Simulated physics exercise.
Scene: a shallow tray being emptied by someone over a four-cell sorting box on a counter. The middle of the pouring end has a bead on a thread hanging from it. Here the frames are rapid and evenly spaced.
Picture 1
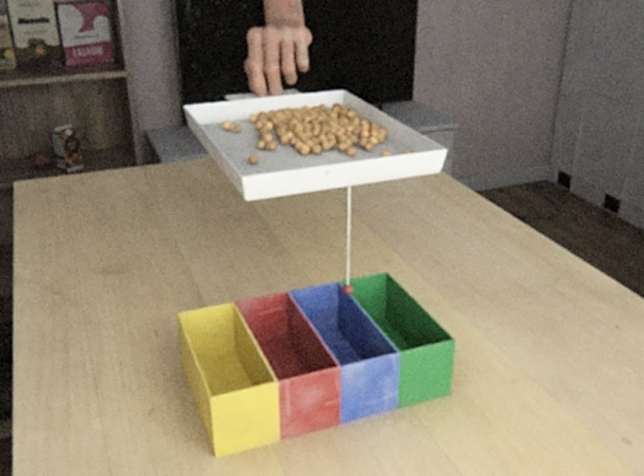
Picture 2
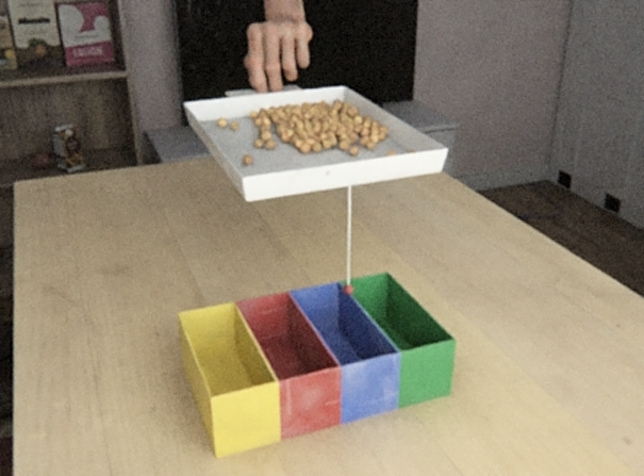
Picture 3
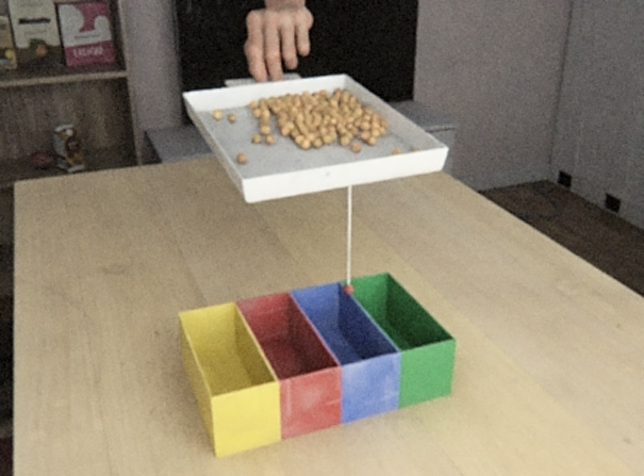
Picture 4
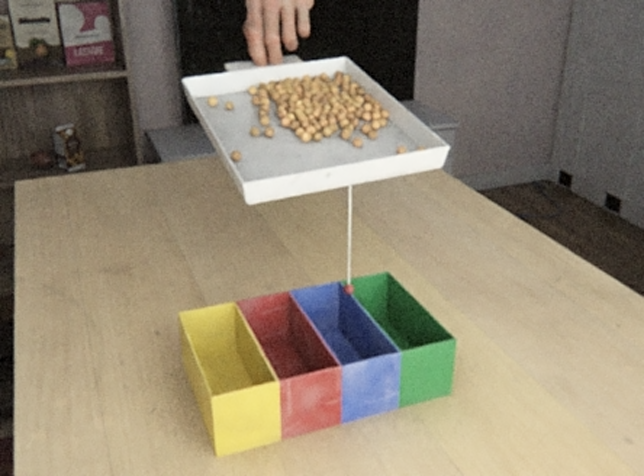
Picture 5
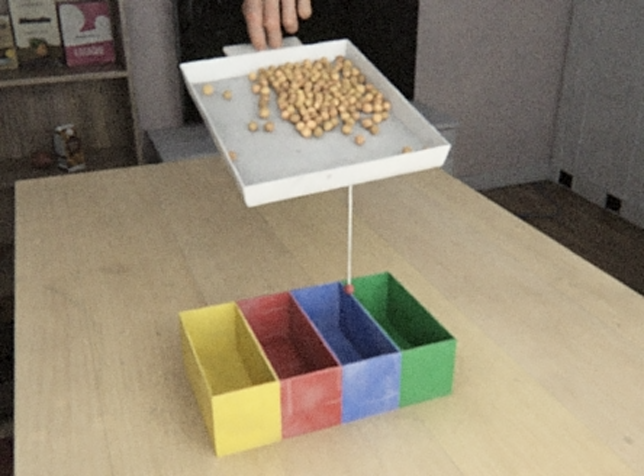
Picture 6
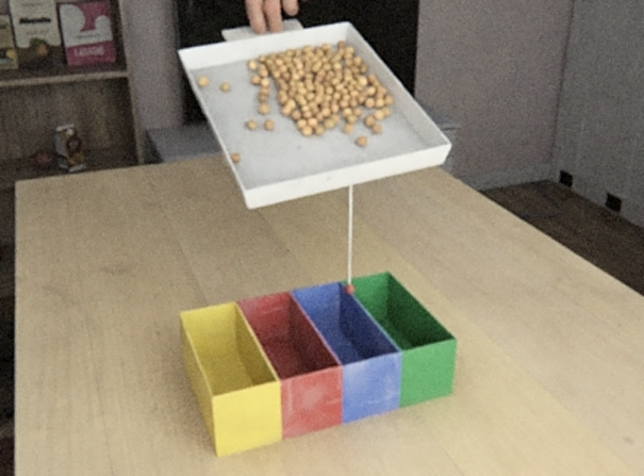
On a pale wooden counter, a hand holds a shallow white tray of small round tan pieces level above a box with yellow, red, blue and green cells. The hand gradually raises the tray's far side, tilting it toward the near left corner, while the pieces shift slightly and a bead hangs beneath.
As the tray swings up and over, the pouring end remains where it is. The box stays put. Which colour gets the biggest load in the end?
The red cell gets the biggest load.
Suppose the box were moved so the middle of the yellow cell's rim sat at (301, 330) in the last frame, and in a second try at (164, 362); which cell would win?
Case A: The cell in yellow; case B: Blue.
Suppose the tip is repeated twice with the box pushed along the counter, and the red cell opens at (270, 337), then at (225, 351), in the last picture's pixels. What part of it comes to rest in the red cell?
It would be roughly 60 per cent, followed by roughly 20 per cent.
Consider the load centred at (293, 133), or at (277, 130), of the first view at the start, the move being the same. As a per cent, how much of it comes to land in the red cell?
50 % and 60 %.
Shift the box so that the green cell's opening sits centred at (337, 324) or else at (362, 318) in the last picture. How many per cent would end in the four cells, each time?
First case 100 in a hundred, second case 100 in a hundred.
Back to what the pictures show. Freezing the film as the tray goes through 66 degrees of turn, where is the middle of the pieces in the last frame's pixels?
Look around (304, 185) in the last picture.
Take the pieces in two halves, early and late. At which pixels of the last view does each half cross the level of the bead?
First near (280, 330), later near (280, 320).
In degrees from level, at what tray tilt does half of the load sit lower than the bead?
The angle is roughly 105° at that point.
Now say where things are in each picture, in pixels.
In the first picture, corners of the pouring end (245, 175) and (441, 149), level; middle of the load (317, 129), round wooden beads; bead on its thread (348, 290); yellow cell (246, 414); red cell (310, 398); blue cell (370, 383); green cell (426, 369).
In the second picture, corners of the pouring end (246, 176) and (442, 148), level; middle of the load (317, 126), just a few on the move.
In the third picture, corners of the pouring end (246, 178) and (442, 147), tipped barely, lowest at the left corner; middle of the load (317, 119), about a tenth on the move.
In the fourth picture, corners of the pouring end (247, 181) and (443, 145), tipped a little, lowest at the left corner; middle of the load (314, 104), about a tenth on the move.
In the fifth picture, corners of the pouring end (247, 184) and (445, 144), tipped a little, lowest at the left corner; middle of the load (315, 93), about a tenth on the move.
In the sixth picture, corners of the pouring end (248, 188) and (446, 143), tipped clearly, lowest at the left corner; middle of the load (317, 85), almost all on the move; yellow cell (248, 413); red cell (311, 397); blue cell (371, 382); green cell (428, 368).
Just after the last frame, tray tipped steeply; the larger part on the tray; about a tenth in the red cell; just a few in the yellow cell; just a few in the blue cell; about a tenth falling or outside the box.
A moment on, tray tipped past a quarter turn; roughly a quarter on the tray; roughly a third in the red cell; about a tenth in the yellow cell; about a tenth in the blue cell; just a few in the green cell; roughly a quarter falling or outside the box.
Further on, tray tipped past a quarter turn; roughly half in the red cell; roughly a quarter in the yellow cell; roughly a quarter in the blue cell; just a few in the green cell; about a tenth falling or outside the box.
When it is over, tray tipped past a quarter turn; roughly half in the red cell; roughly a quarter in the yellow cell; roughly a quarter in the blue cell; just a few in the green cell; about a tenth outside the box.
